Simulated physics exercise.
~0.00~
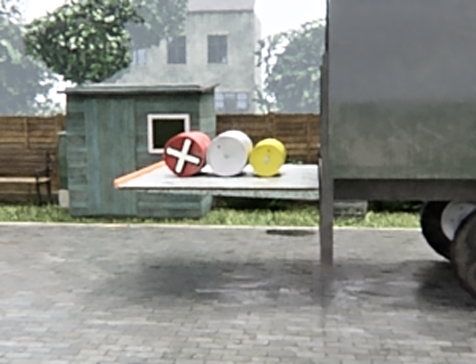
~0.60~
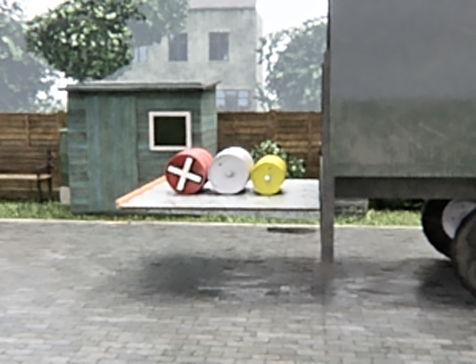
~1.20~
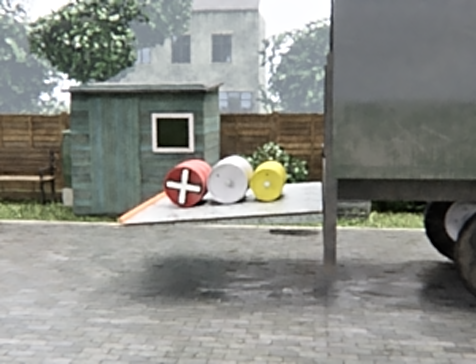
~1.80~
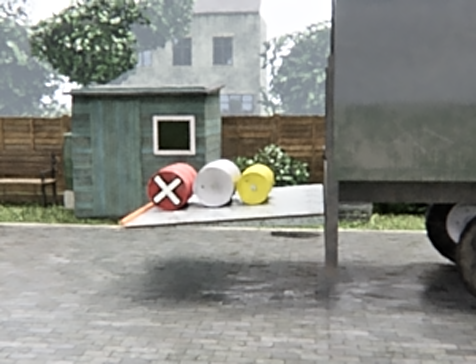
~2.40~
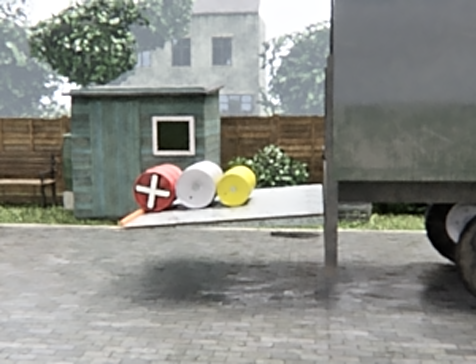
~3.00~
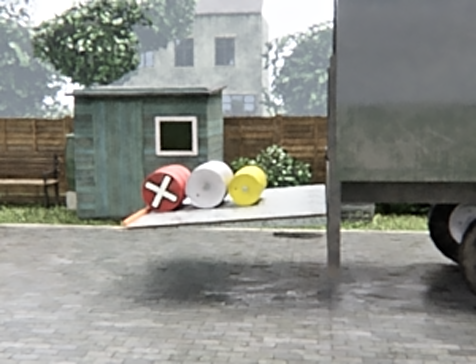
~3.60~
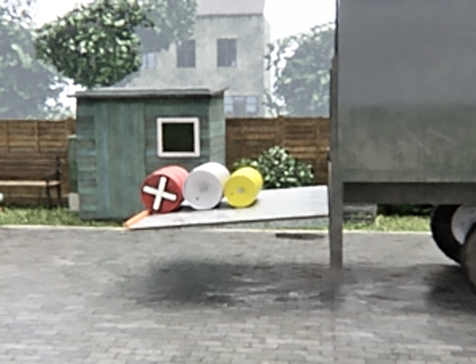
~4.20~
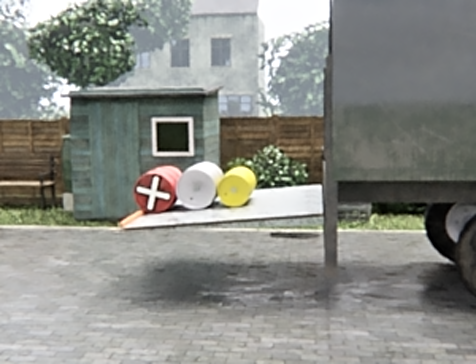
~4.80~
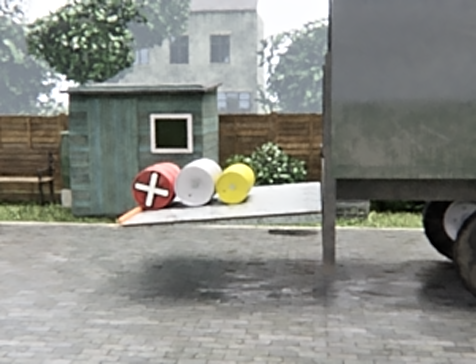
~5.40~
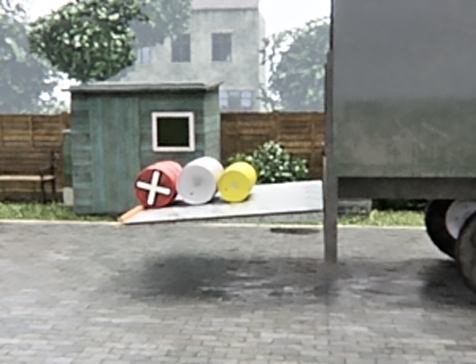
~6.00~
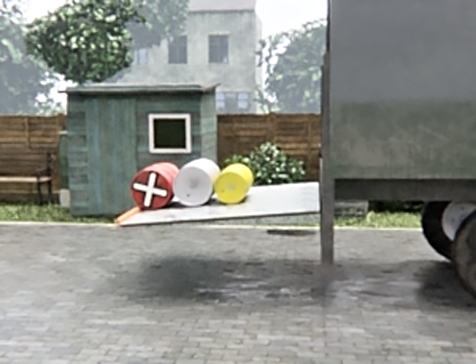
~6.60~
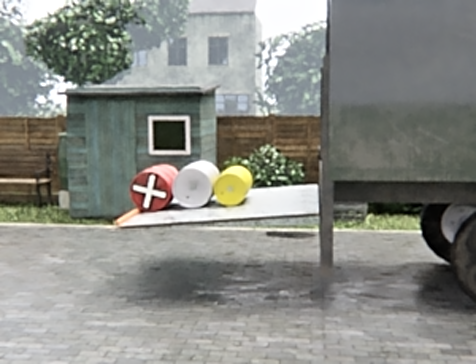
A grey lorry stands at the right of a paved yard, seen from the side by a slightly swaying camera, with a green shed, a wooden fence and a bench behind. On its tail-lift, which sticks out to the left, three kegs sit end-on in a row, red with a white cross, white, then yellow. The platform lowers a little, then tilts down towards its orange outer edge. The kegs roll left down the slope until the red one meets the raised stop. They rebound slightly, roll back against it and settle, all three still on the platform.
